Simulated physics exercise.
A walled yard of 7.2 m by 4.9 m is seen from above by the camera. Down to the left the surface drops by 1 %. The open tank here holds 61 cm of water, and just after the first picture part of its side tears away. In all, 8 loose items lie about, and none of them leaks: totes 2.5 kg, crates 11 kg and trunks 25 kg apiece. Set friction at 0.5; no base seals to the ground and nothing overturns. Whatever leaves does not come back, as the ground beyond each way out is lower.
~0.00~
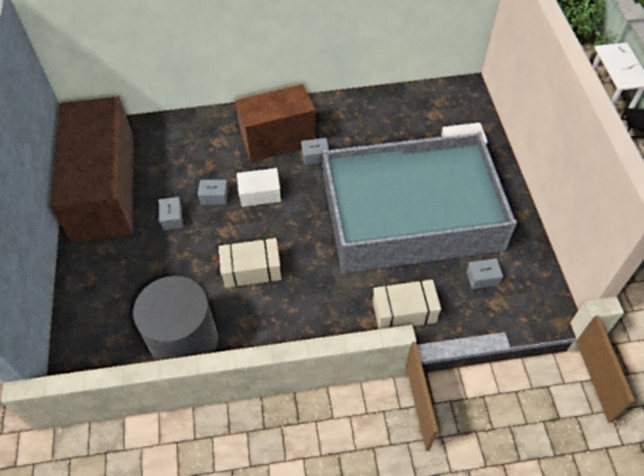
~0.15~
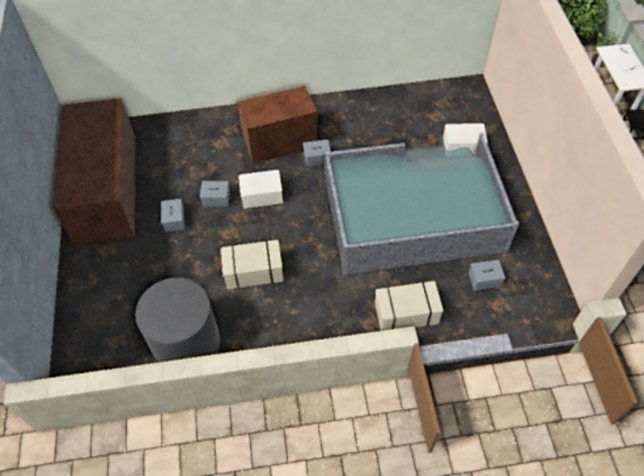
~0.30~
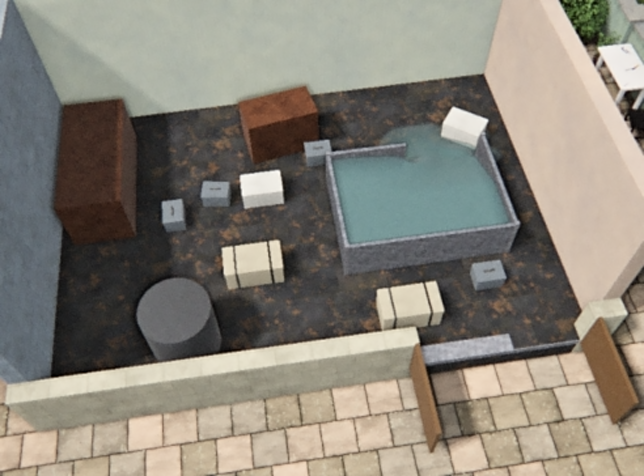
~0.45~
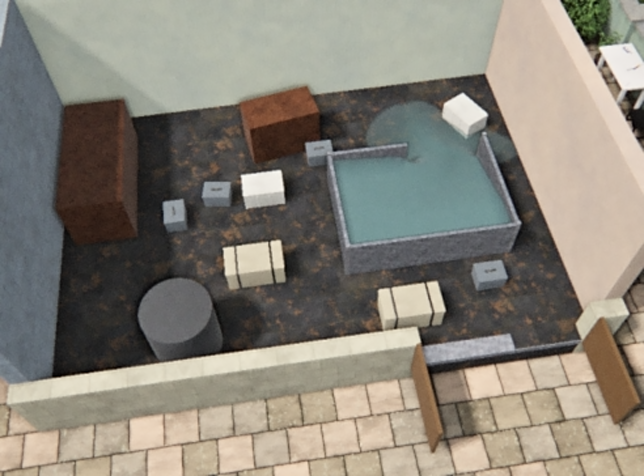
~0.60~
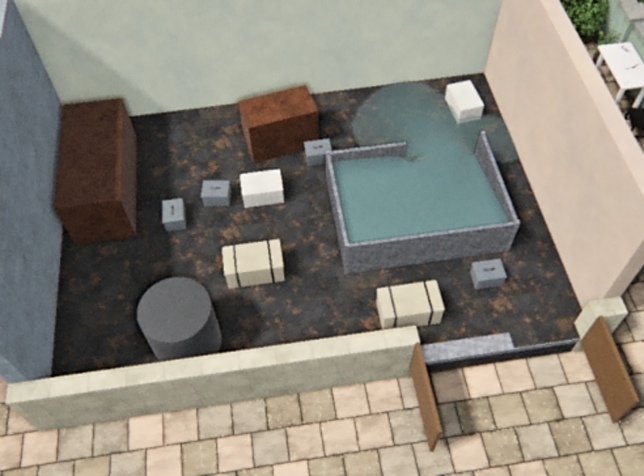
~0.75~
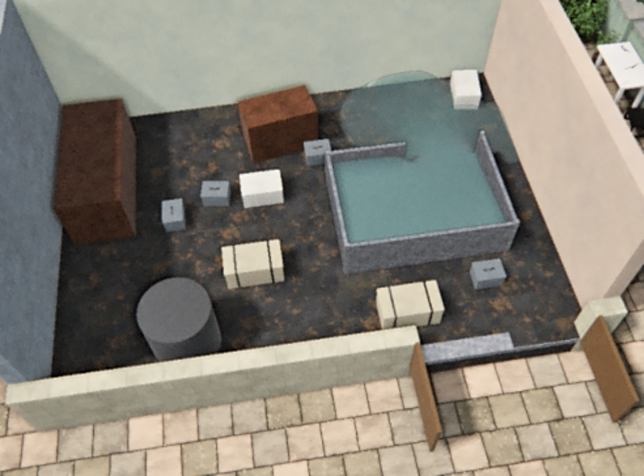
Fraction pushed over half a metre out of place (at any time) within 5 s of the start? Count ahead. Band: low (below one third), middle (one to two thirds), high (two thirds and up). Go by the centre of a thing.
Low.
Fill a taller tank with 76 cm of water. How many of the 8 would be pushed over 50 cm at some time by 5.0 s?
3.
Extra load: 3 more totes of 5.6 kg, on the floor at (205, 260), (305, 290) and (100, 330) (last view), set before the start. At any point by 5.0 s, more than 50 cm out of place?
Reading them off in order: Not beyond, not beyond, not beyond.
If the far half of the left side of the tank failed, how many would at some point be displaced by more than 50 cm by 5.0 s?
4.
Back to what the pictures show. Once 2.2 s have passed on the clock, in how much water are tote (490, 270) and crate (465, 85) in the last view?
Depths: Near 0 cm, then near 30 cm.
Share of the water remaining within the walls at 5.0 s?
98 % or so.
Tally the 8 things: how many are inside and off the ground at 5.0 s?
I get 1.
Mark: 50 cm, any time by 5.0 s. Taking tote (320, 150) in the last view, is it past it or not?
Well, that one comes out beyond the limit.
After 1.1 s 1 of 8 are over 50 cm from their spots; 1 afloat.
After 2.2 s 1 of 8 are over 50 cm from their spots; 1 afloat.
After 3.5 s 2 of 8 are over 50 cm from their spots; 1 afloat.
After 5.0 s 2 of 8 are over 50 cm from their spots, and 2 have been at some point; 1 afloat.
